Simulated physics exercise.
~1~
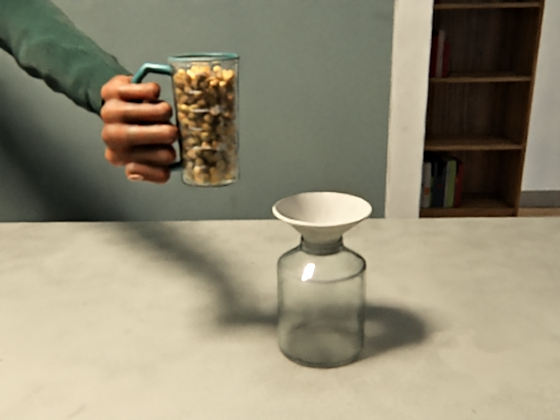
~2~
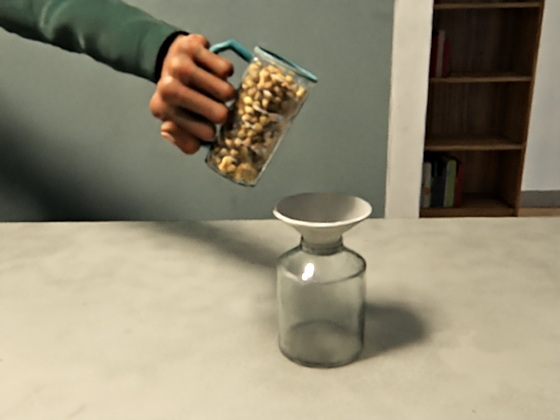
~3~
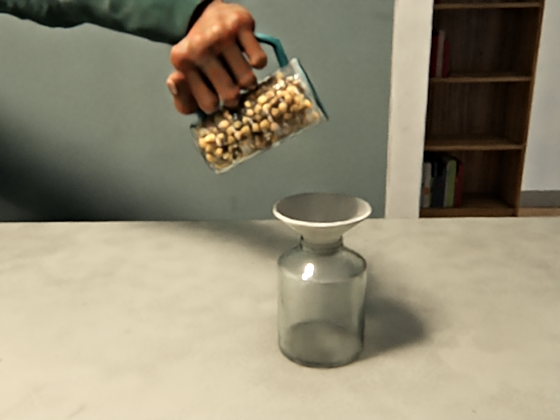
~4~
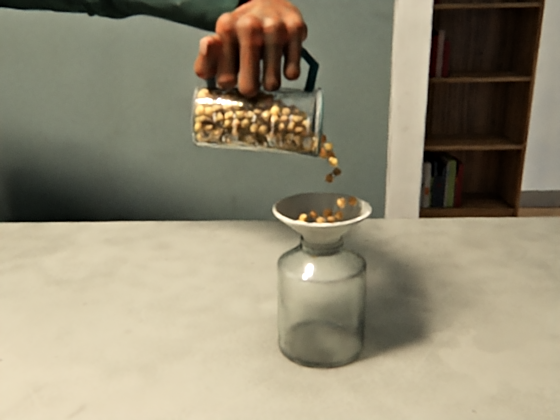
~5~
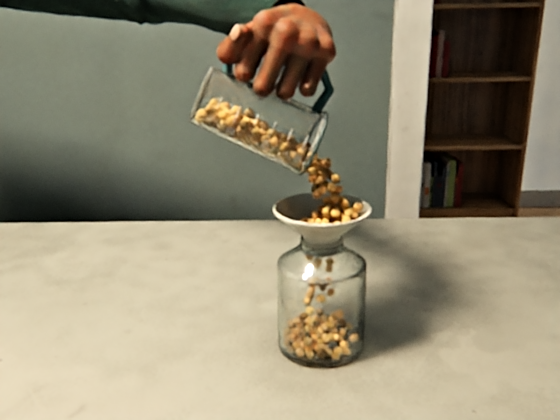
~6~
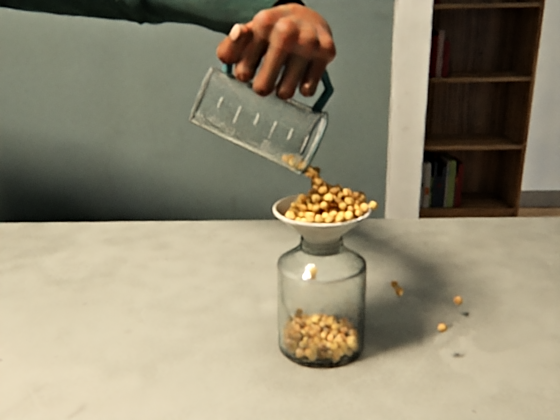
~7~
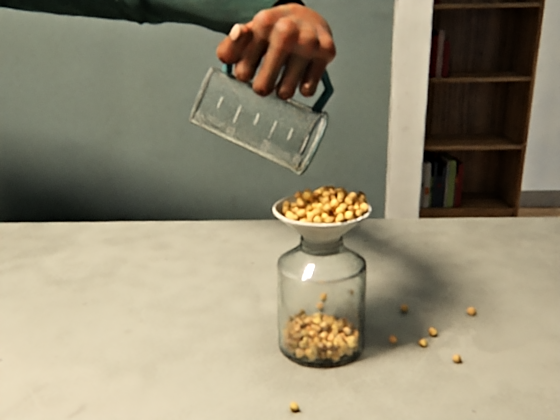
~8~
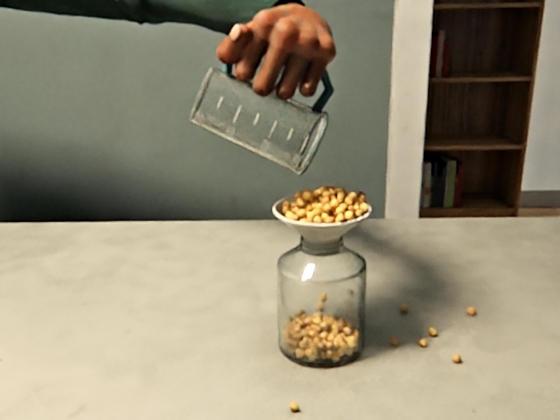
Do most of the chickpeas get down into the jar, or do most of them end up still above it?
Most of them end up still above the jar, heaped in the funnel. Only a part reaches the jar, and hardly any spill onto the table.
A clear cup full of dried chickpeas, held by a hand in a green sleeve, moves right toward a glass jar with a white funnel in its neck. The hand tips the cup onto its side above the funnel, and chickpeas begin to tumble out. They drop through into the jar and gather at the bottom, while more pile up in the funnel. As the cup empties, the pile rises into a heap and a few chickpeas scatter on the table. At the end the cup hangs tilted and empty, the funnel stays heaped, and the jar is only partly filled.
